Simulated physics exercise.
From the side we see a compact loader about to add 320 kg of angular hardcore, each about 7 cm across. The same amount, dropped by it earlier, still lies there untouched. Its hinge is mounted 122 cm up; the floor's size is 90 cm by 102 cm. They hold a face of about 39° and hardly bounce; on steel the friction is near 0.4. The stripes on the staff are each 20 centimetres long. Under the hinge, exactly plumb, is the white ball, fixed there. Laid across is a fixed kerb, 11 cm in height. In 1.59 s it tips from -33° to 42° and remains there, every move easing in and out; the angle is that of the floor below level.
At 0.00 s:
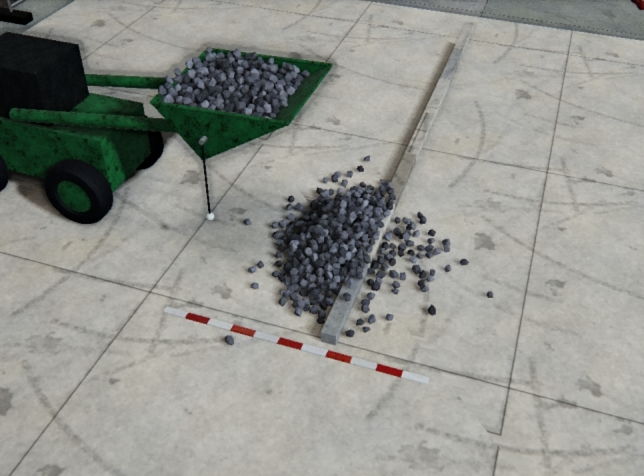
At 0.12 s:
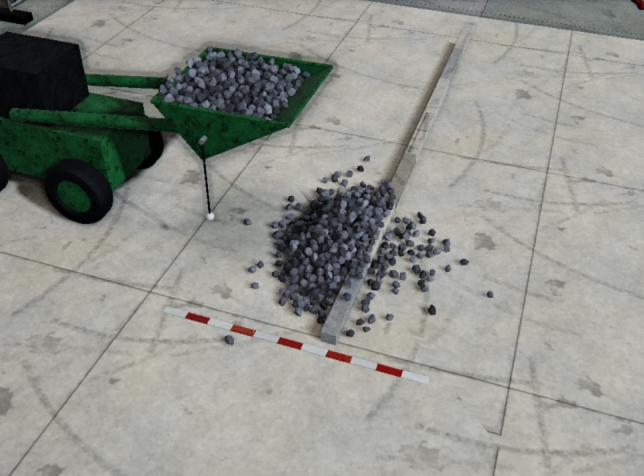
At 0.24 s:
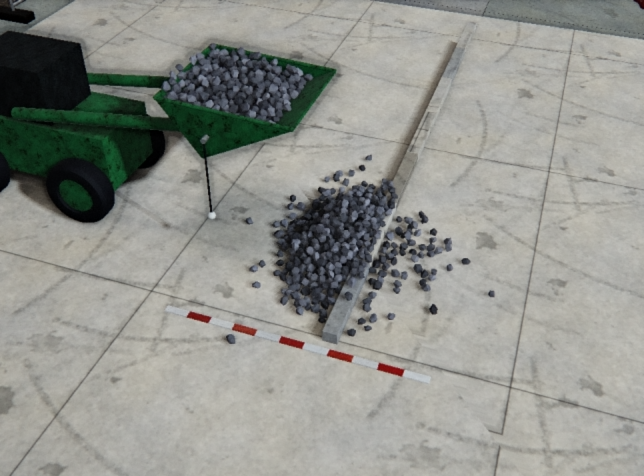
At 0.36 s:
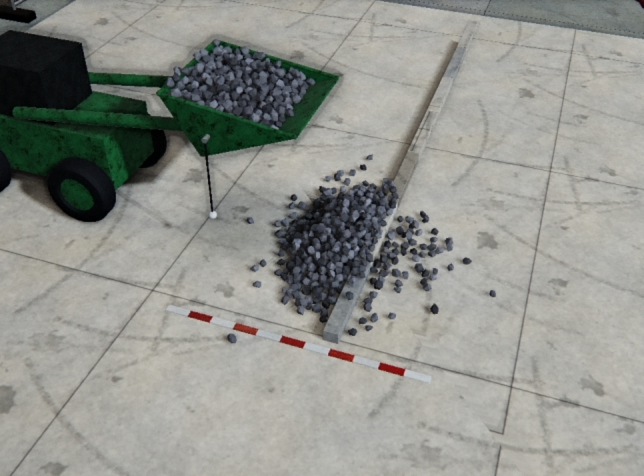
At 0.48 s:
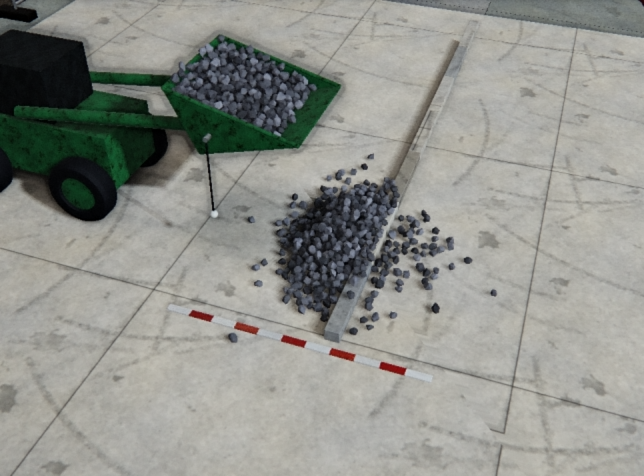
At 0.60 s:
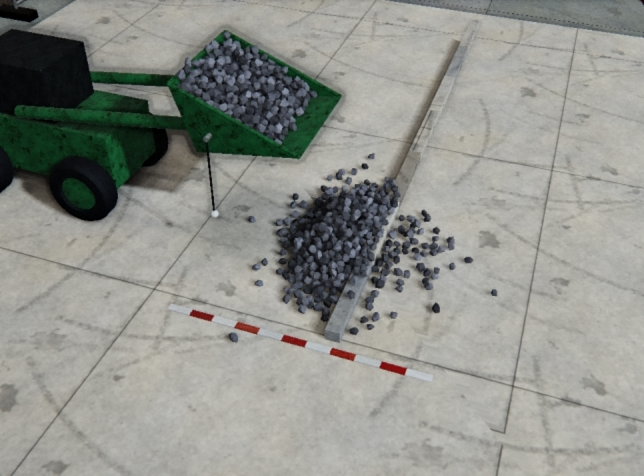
On a pale slab floor marked with scuffs, a green loader at the left holds a bucket full of grey stones beside a heap lying against and across a long kerb. The bucket slowly tilts, its front edge lowering, while the stones shift slightly inside and the heap stays still.
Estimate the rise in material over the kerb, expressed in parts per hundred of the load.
Close to 2 parts in a hundred.
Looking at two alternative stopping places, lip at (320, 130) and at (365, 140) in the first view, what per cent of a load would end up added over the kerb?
About 35 per cent for the first, 90 per cent for the second.
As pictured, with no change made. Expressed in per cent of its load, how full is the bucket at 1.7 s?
Near 45 per cent of the load is held.
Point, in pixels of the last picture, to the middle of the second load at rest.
I'd point to about (313, 223).
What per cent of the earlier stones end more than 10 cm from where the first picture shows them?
About 5 %.
After 1.2 s the floor is at 30°; in per cent of one load, 100 in the bucket, 90 on this side of the kerb, 10 over the kerb; the foremost stones are at (453, 269).
After 1.7 s the floor is at 42°; in per cent of one load, 43 in the bucket, 146 on this side of the kerb, 10 over the kerb; the foremost stones are at (453, 269).
After 2.0 s the floor is at 42°; in per cent of one load, 6 in the bucket, 184 on this side of the kerb, 11 over the kerb; the foremost stones are at (453, 269).
After 4.6 s the floor is at 42°; in per cent of one load, 0 in the bucket, 187 on this side of the kerb, 13 over the kerb; the foremost stones are at (455, 270). Net gain over the kerb, 2.
